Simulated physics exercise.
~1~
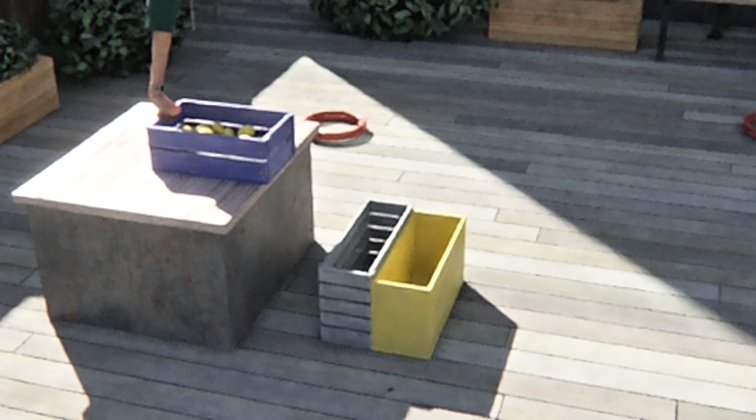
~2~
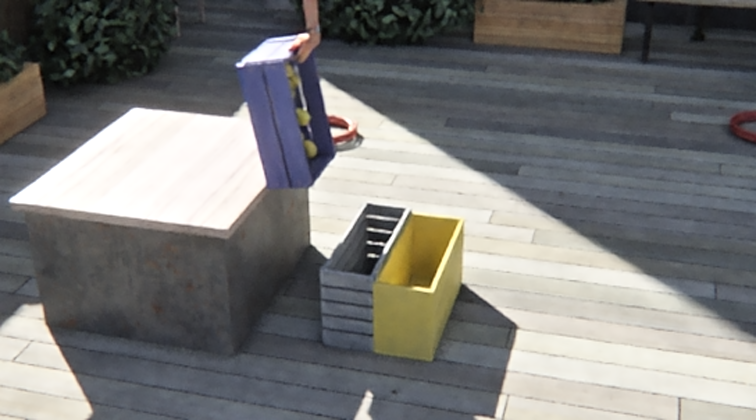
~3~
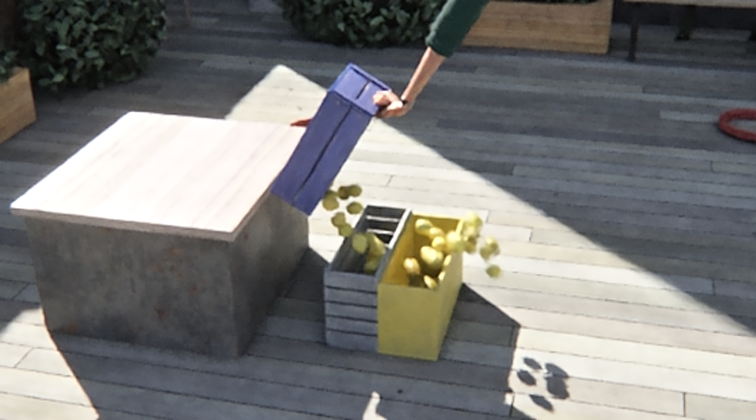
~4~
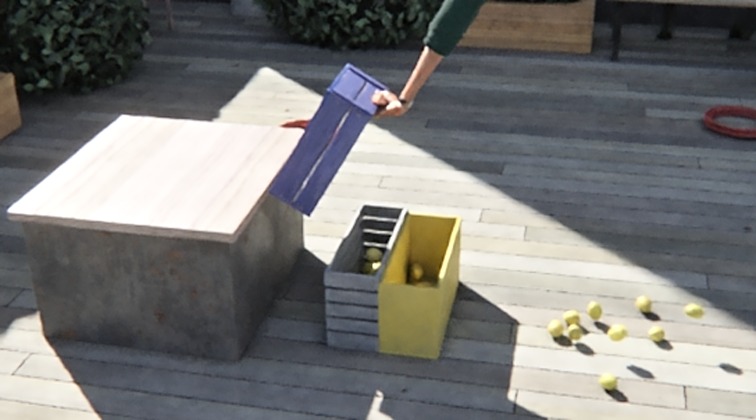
A blue box of lemons was lifted off the end of a bench and tipped over by someone's hand, spilling them toward a grey tub and a yellow tote; some landed in each, and others ended up scattered across the deck to the right.
